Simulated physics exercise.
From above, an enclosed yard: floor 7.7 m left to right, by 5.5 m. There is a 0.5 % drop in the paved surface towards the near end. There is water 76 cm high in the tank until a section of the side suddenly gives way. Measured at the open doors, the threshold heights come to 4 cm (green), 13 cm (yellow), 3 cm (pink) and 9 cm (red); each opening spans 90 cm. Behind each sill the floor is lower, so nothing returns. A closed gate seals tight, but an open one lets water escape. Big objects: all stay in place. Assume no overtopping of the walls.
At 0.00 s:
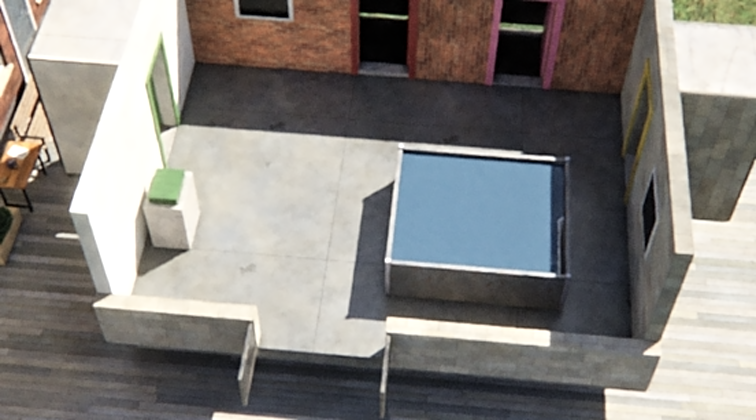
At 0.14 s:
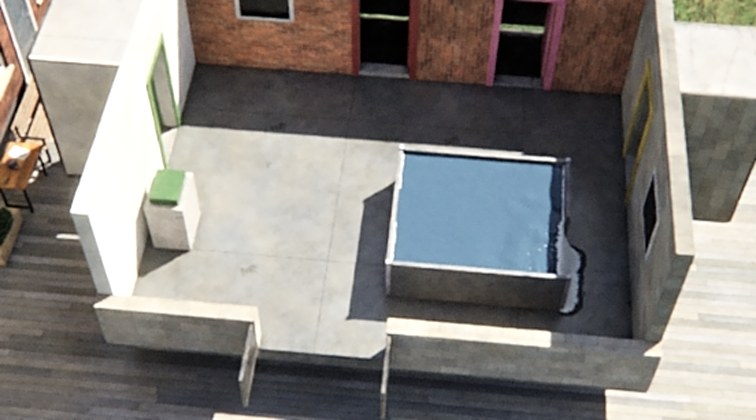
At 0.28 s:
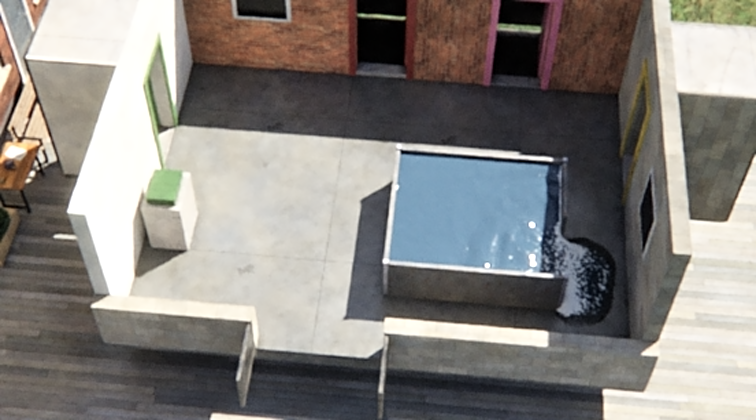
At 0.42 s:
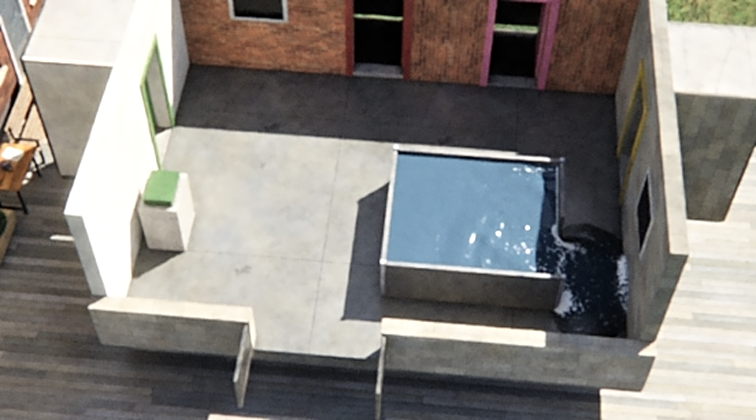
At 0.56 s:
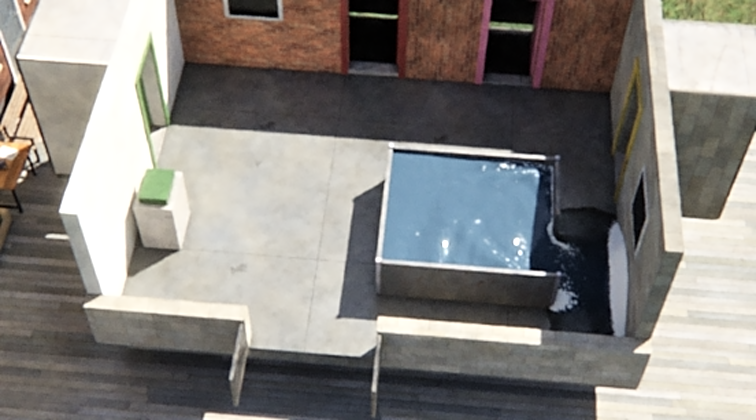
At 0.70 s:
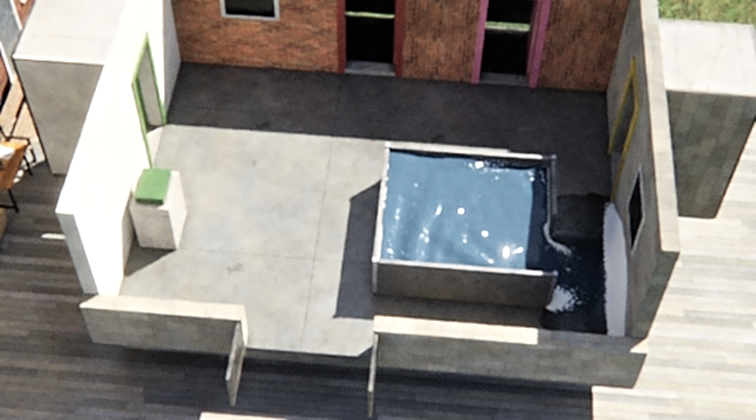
Water lies still in a square grey tank on the right of a walled concrete yard, seen from high above, with wooden decking outside. A green-topped pale block stands at left, before a brick wall with red and pink doorways. The water breaks out through the tank's right side, spreads dark and foaming across the floor, and surges against the right wall as the view drifts slightly right.
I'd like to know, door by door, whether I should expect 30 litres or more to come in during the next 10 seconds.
Here is what to expect: At the green door, that much or more; at the yellow door, not that much; at the pink door, that much or more; at the red door, not that much.
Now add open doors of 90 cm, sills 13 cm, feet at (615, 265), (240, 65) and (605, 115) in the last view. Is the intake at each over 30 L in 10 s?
Well, the first is on the high side, the second is on the low side, and the third is on the low side.
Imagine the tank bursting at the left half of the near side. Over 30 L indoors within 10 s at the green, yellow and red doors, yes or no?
Then: Green short of it, yellow short of it, red short of it.
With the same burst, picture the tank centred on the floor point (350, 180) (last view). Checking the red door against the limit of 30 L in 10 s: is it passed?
Red: Within limit.
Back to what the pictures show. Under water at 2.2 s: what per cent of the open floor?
Roughly 30 % of the floor is wet.
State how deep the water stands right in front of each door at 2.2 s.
You'd see green at 0 cm, yellow at 10 cm, pink at 5 cm and red at 0 cm.
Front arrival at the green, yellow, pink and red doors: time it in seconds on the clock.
Green 4.5 s, yellow 0.9 s, pink 2.2 s, red 3.4 s.
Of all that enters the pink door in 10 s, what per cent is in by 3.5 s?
About 25 per cent.
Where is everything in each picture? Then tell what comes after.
The tank at (481, 212) is whole and still, 76 cm deep, in the first frame.
The front is at (564, 313), 0.6 m from the gap at (561, 268); 0.2 m2 of floor is under water; 76 cm left at the back of the tank, in the second frame.
Water pours out at (558, 269) and has run 0.9 m, to (611, 265); typically 12 cm deep outside, 76 cm at the tank's back, in the third frame.
The front is at (622, 245), 1.3 m from the gap at (556, 269); 1.9 m2 of floor is under water; 76 cm left at the back of the tank, in the fourth frame.
Water pours out at (551, 267) and has run 1.7 m, to a hidden place; typically 9 cm deep outside, 76 cm at the tank's back, in the fifth frame.
The front is at (612, 201), 1.9 m from the gap at (548, 266); 2.7 m2 of floor is under water; 74 cm left at the back of the tank, in the sixth frame.
After 1.4 s water covers 15 % of the floor and is deepest (72 cm) near (615, 352); green door not reached, yellow door 9 cm at the sill, 0 L in, pink door not reached, red door not reached.
After 2.2 s water covers 30 % of the floor and is deepest (58 cm) near (615, 352); green door not reached, yellow door 10 cm at the sill, 0 L in, pink door 5 cm at the sill, 0 L in, red door not reached.
After 3.5 s water covers 50 % of the floor and is deepest (40 cm) near (615, 342); green door not reached, yellow door 8 cm at the sill, 0 L in, pink door 14 cm at the sill, 66 L in, red door 2 cm at the sill, 0 L in.
After 6.0 s water covers 85 % of the floor and is deepest (28 cm) near (604, 362); green door 2 cm at the sill, 0 L in, yellow door 7 cm at the sill, 0 L in, pink door 11 cm at the sill, 183 L in, red door 5 cm at the sill, 0 L in.
After 10.0 s water covers 100 % of the floor and is deepest (17 cm) near (604, 362); green door 12 cm at the sill, 54 L in, yellow door 5 cm at the sill, 0 L in, pink door 8 cm at the sill, 274 L in, red door 4 cm at the sill, 0 L in.
